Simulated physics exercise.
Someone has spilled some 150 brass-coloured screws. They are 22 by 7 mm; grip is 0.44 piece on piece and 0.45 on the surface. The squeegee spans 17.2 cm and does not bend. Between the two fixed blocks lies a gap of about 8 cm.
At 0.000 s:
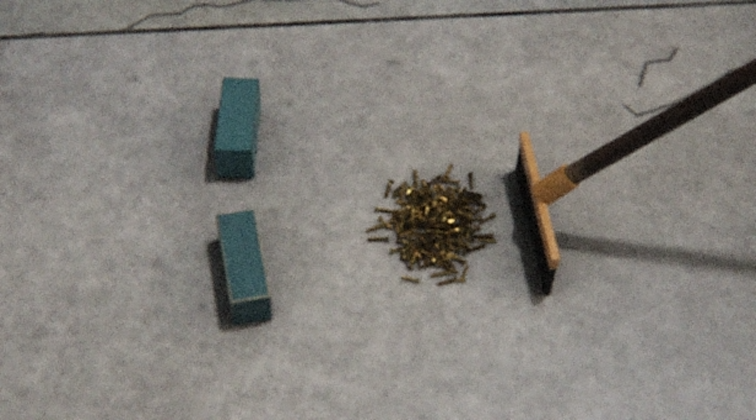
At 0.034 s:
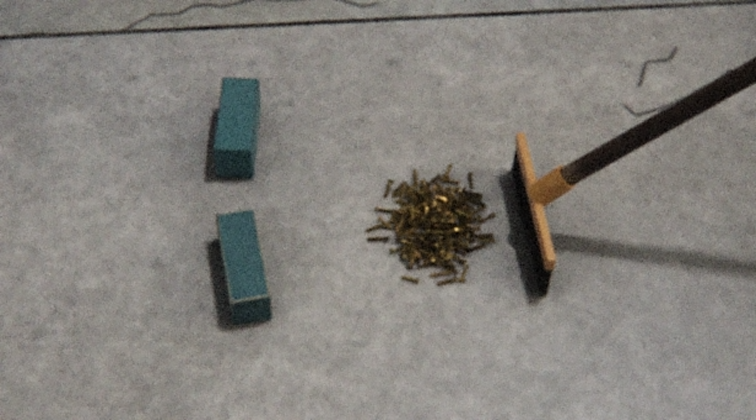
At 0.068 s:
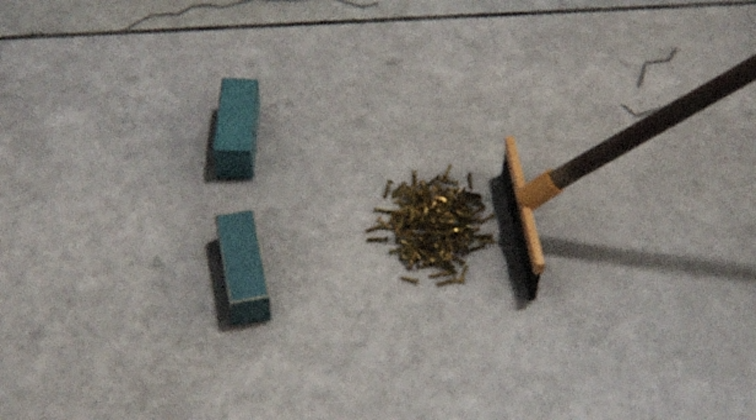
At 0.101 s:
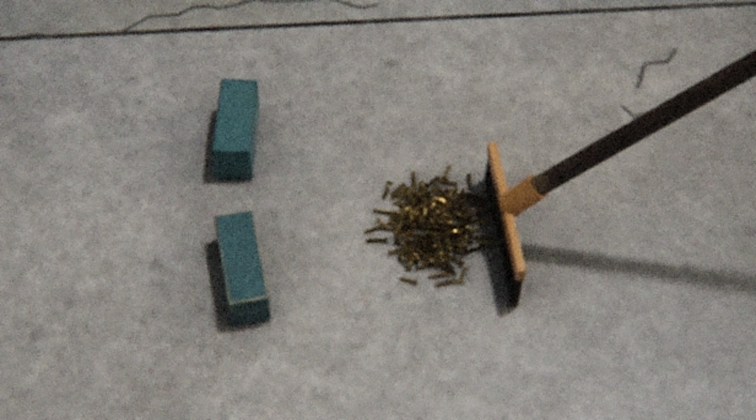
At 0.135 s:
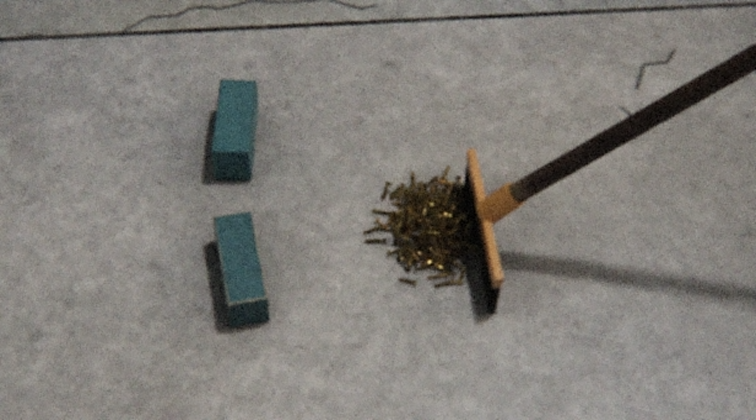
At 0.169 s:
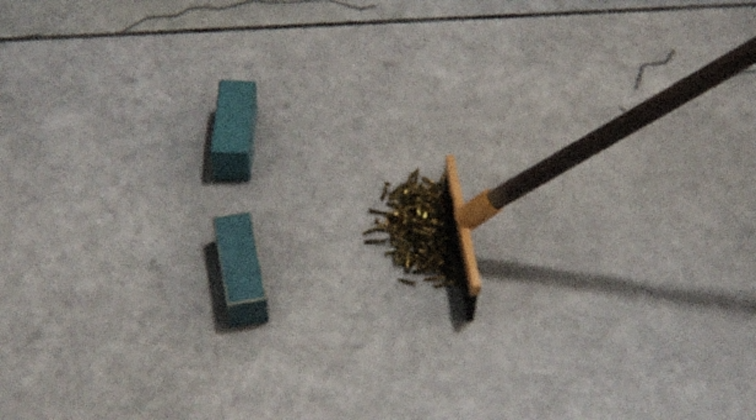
Squeegee on a long handle sliding left across a grey floor, pushing into a pile of brass-coloured screws near two teal blocks.
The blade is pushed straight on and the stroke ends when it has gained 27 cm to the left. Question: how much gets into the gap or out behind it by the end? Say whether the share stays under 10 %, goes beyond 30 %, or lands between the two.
The share stays under 10 %.
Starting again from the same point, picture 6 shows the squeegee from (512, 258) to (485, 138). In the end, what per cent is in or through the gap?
Through the gap: 20 per cent.
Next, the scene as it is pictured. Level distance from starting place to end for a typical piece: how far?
It works out at some 18 centimetres.
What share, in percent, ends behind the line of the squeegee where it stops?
About 20 %.
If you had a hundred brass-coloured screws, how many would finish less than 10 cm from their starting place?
Some 15 percent.
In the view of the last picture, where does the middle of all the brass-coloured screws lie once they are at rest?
Around pixel (271, 255).
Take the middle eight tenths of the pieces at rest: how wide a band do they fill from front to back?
I'd guess near 18 cm, give or take.
Then, at 0.35 s, squeegee 21 cm from its start, spill 16 cm wide; held up before the blocks 100 %.
After 0.53 s, squeegee 28 cm from its start, spill 23 cm wide; round the near block 10 %, held up before the blocks 85 %.
Then, at 0.69 s, squeegee 28 cm from its start, spill 24 cm wide; round the near block 10 %, held up before the blocks 85 %.
At rest (1.3 s), in or through the gap 0 %, round the near block 10 %, round the far block 0 %, held up before the blocks 85 %.
